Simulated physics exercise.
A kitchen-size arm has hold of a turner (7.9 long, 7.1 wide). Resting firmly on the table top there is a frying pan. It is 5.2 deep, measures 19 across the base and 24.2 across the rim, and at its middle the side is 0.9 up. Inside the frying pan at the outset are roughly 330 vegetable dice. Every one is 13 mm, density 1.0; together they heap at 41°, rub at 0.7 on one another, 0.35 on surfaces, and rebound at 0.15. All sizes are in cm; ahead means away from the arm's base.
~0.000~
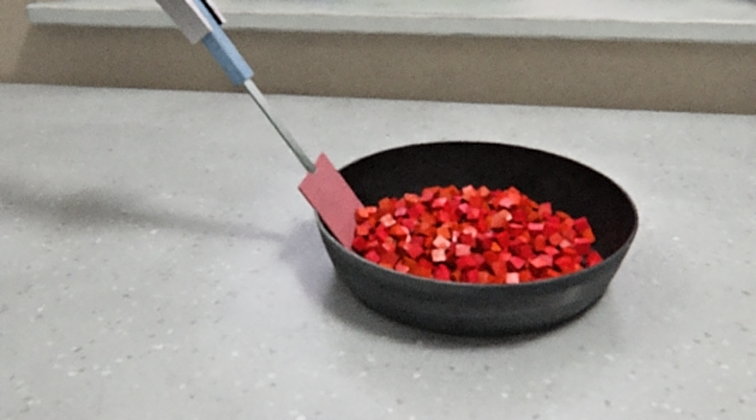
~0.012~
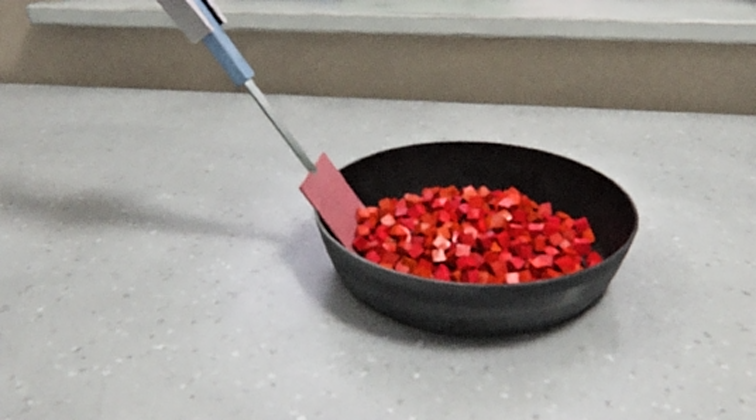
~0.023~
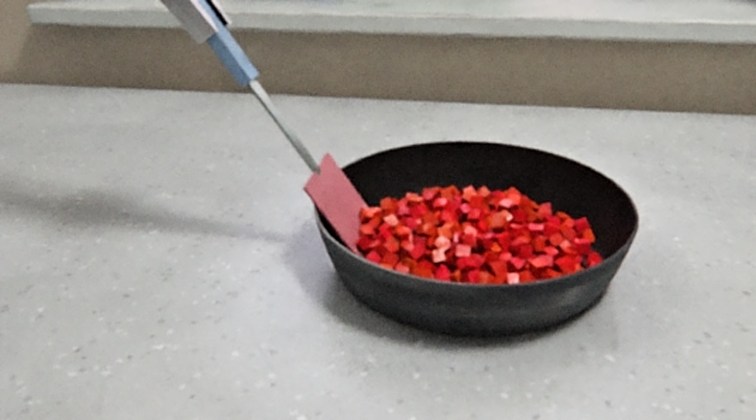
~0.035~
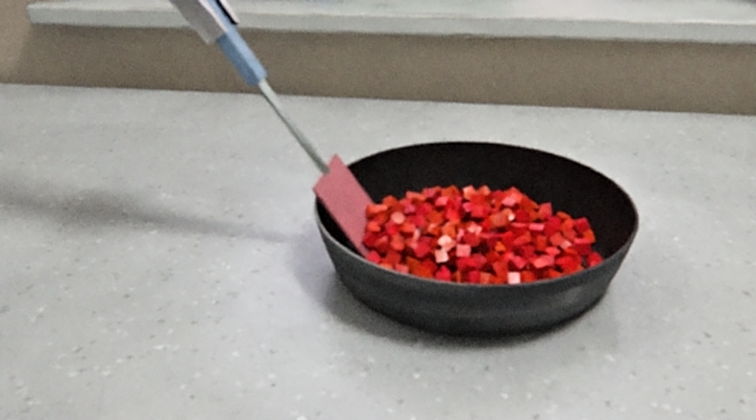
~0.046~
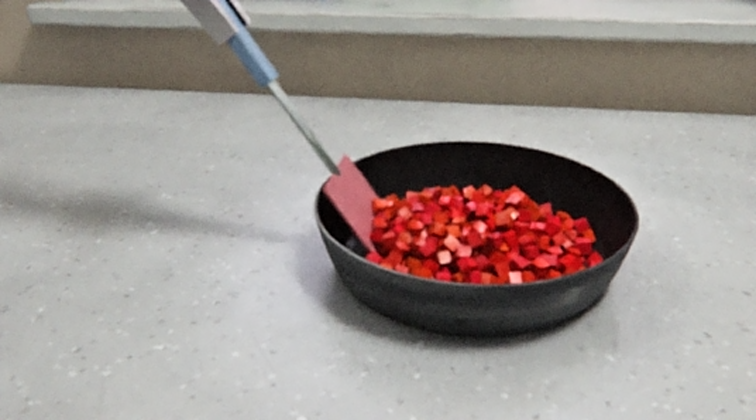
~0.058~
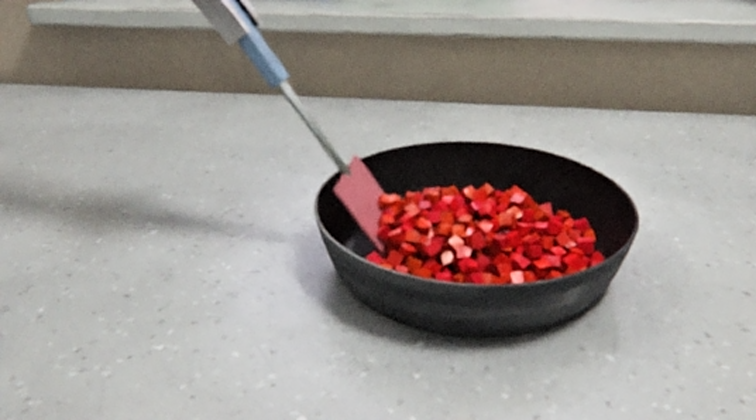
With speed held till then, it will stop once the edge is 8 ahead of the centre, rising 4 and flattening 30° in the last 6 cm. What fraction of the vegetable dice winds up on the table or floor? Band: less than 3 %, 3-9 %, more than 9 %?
3-9 %.
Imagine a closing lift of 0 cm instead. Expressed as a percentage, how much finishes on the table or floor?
Result: Approx. 0 %.
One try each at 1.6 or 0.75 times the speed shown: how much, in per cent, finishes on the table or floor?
I'd say near 15 and then near 5 per cent.
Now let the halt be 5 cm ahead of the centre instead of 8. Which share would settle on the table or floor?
Then the share is near 0 in a hundred.
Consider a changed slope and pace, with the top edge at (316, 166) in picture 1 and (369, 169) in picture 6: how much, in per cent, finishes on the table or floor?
Around 20 per cent finishes there.
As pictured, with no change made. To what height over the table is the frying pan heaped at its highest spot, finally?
Height at the end: Around 6.5 cm.
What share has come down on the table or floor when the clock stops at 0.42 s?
Share at that moment: Roughly 4 %.
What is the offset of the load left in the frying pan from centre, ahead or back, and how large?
The balance point lies close to 4.0 cm ahead.
By 0.12 s, sloping 56°, highest piece 6 above the table; 326 in the frying pan.
By 0.19 s, sloping 46°, highest piece 7 above the table; 326 in the frying pan.
By 0.42 s, sloping 26°, highest piece 8 above the table; 306 in the frying pan, 12 on the table or floor, 8 on the blade or in flight.
By 1.47 s, sloping 26°, highest piece 6 above the table; 306 in the frying pan, 20 on the table or floor.
Final count, 306 in the frying pan, 20 on the table or floor. That is 6 % on the table or floor.
